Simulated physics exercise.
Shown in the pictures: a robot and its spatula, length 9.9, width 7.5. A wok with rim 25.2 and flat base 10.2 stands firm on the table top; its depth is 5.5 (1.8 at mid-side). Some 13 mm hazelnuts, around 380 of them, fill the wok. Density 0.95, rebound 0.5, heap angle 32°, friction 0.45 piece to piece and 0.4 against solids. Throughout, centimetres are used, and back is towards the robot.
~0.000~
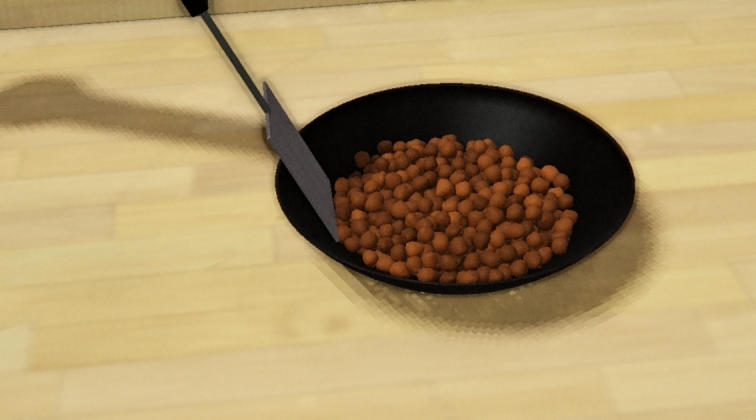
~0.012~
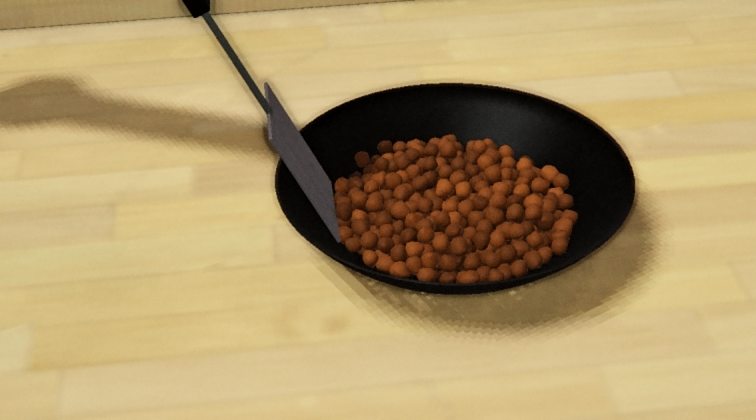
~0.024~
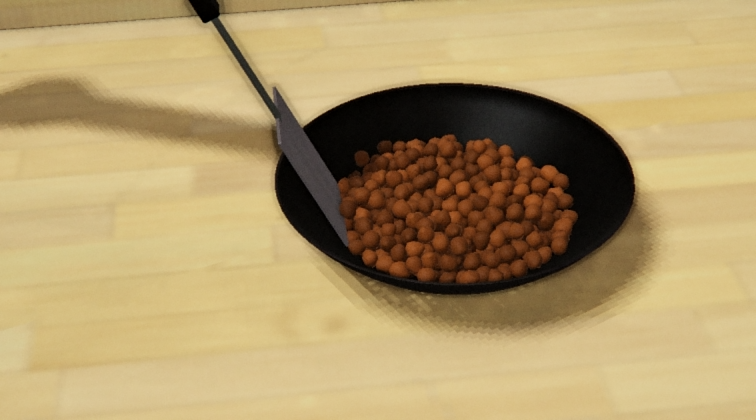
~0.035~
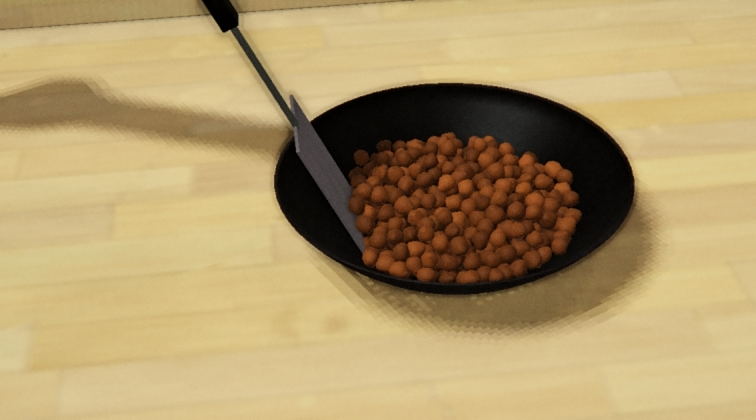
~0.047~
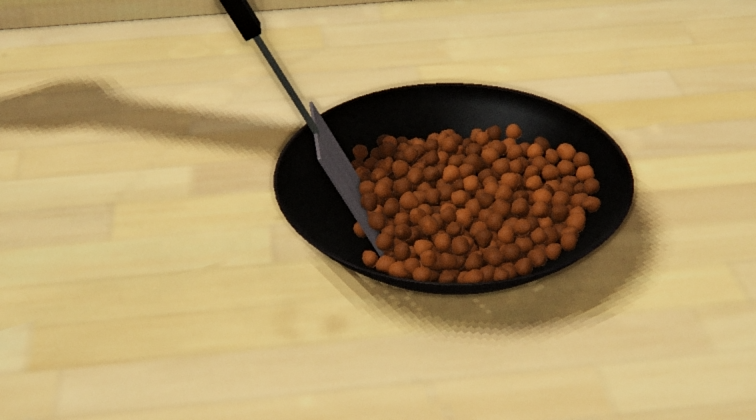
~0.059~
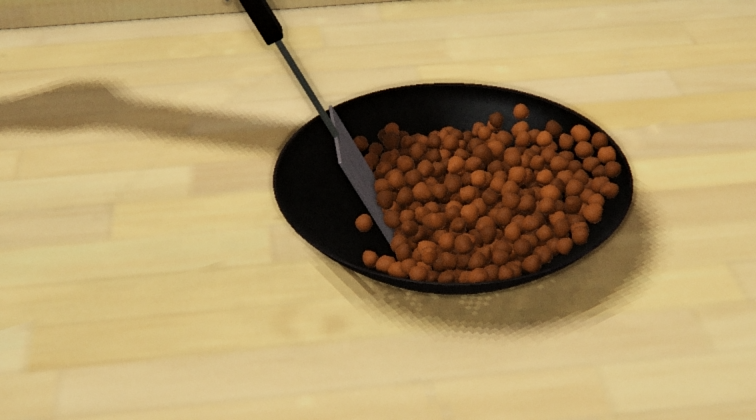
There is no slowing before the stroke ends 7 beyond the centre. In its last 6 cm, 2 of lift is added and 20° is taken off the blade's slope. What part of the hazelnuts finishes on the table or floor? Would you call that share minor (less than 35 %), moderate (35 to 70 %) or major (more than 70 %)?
I would call it moderate.
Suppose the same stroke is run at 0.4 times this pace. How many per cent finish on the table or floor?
Near 20 in a hundred.
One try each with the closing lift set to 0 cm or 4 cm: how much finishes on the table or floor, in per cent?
Try one gives about 40 in a hundred, try two about 40 in a hundred.
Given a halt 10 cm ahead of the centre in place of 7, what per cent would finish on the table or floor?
In that case about 55 percent ends on the table or floor.
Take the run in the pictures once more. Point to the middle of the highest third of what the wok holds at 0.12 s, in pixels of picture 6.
(545, 168).
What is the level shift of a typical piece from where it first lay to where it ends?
Some 14 cm.
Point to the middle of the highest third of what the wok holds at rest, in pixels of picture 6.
Centre: Roughly (531, 201).
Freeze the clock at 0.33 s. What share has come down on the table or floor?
Some 30 per cent of the load.
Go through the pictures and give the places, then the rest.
The first frame shows spatula top edge at (266, 109), sloping 65°; upper third of the load around (448, 201), from x 340 to 570, top at y 145; 376 in the wok.
The second frame shows spatula top edge at (268, 109), sloping 65°; upper third of the load around (448, 201), from x 340 to 570, top at y 145.
The third frame shows spatula top edge at (276, 114), sloping 65°; upper third of the load around (448, 201), from x 345 to 570, top at y 145.
The fourth frame shows spatula top edge at (294, 122), sloping 65°; upper third of the load around (449, 195), from x 355 to 570, top at y 140.
The fifth frame shows spatula top edge at (315, 129), sloping 65°; upper third of the load around (460, 187), from x 360 to 590, top at y 130.
The sixth frame shows spatula top edge at (335, 133), sloping 65°; upper third of the load around (496, 178), from x 355 to 615, top at y 110; 376 in the wok.
After 0.09 s, sloping 65°, highest piece 9 above the table; 366 in the wok, 10 on the blade or in flight.
After 0.12 s, sloping 59°, highest piece 12 above the table; 348 in the wok, 28 on the blade or in flight.
After 0.33 s, sloping 45°, highest piece 11 above the table; 183 in the wok, 112 on the table or floor, 81 on the blade or in flight.
After 1.38 s, sloping 45°, highest piece 4 above the table; 193 on the table or floor, 183 in the wok.
At rest, 193 on the table or floor, 183 in the wok. That is 51 % on the table or floor.
